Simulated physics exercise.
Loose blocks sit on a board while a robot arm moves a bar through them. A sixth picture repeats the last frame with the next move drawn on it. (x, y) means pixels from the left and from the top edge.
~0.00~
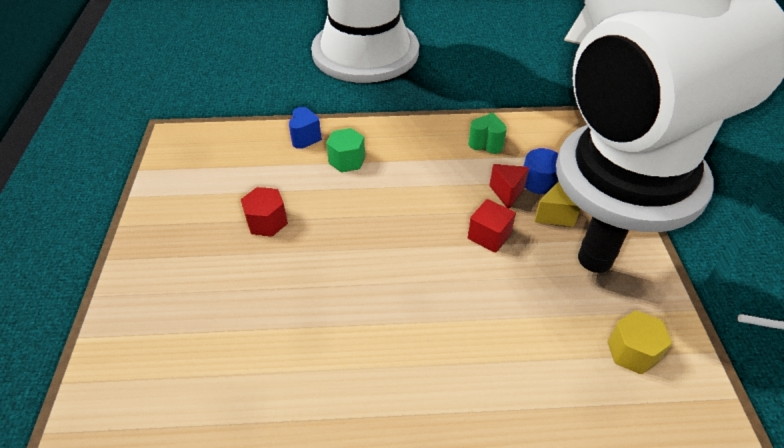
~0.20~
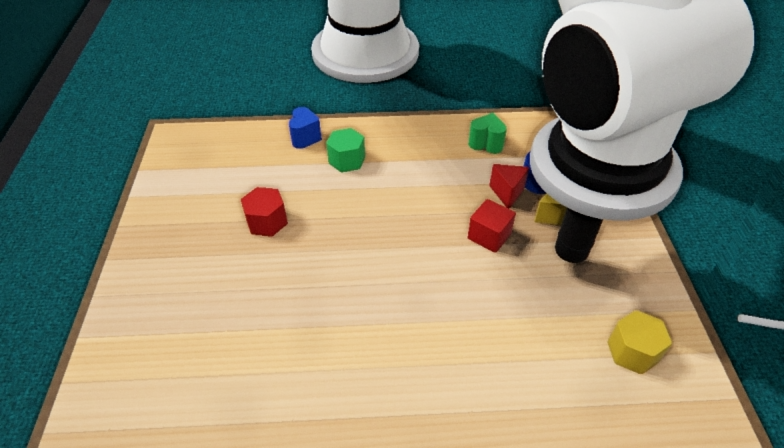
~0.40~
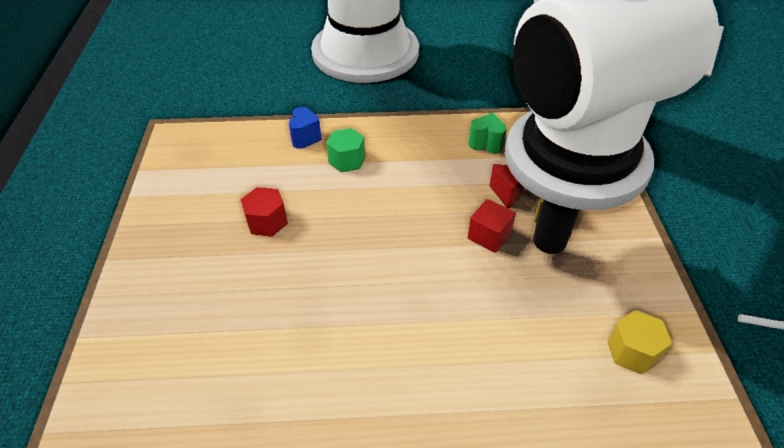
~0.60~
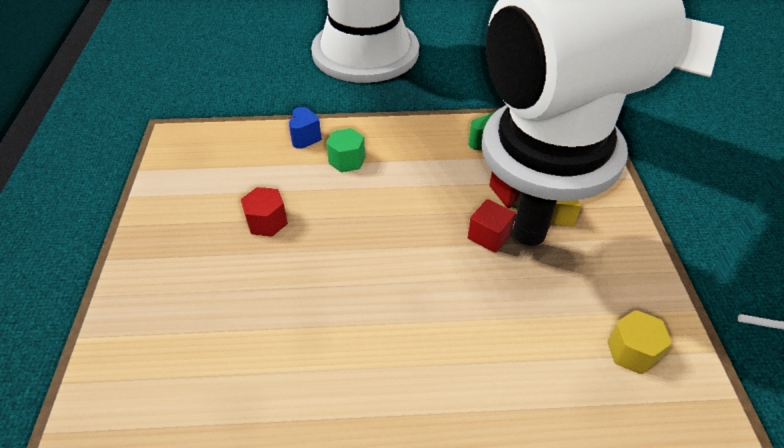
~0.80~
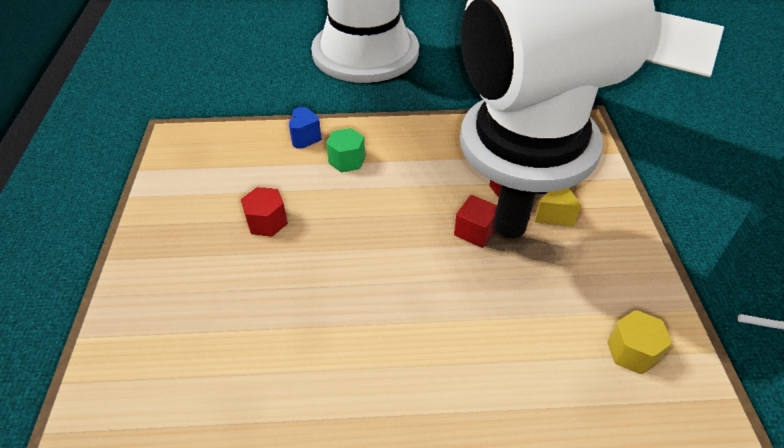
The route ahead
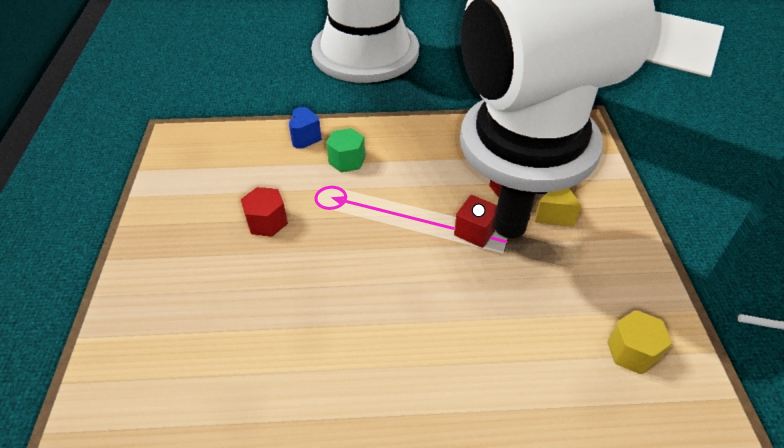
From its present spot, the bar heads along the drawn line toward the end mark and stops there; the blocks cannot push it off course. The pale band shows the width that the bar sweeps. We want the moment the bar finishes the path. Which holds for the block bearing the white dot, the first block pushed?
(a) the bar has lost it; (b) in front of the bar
b.
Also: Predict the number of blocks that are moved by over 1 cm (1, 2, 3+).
I foresee one block being moved.
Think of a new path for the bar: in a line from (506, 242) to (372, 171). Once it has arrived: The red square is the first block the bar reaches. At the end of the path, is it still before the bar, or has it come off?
My answer is that the red square has slipped off.
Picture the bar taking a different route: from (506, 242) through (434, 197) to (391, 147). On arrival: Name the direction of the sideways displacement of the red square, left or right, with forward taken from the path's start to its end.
It moves over to the left.
The drawn path runs from (506, 242) to (331, 198); the dot is on the red square.
What follows on the original path. One third of the way, bar (445, 212); red square (416, 194).
Two thirds of the way, bar (386, 197); red square (359, 179).
At the end, bar (329, 183); green six-sided block not moved; red square (304, 164), turned 20° clockwise.
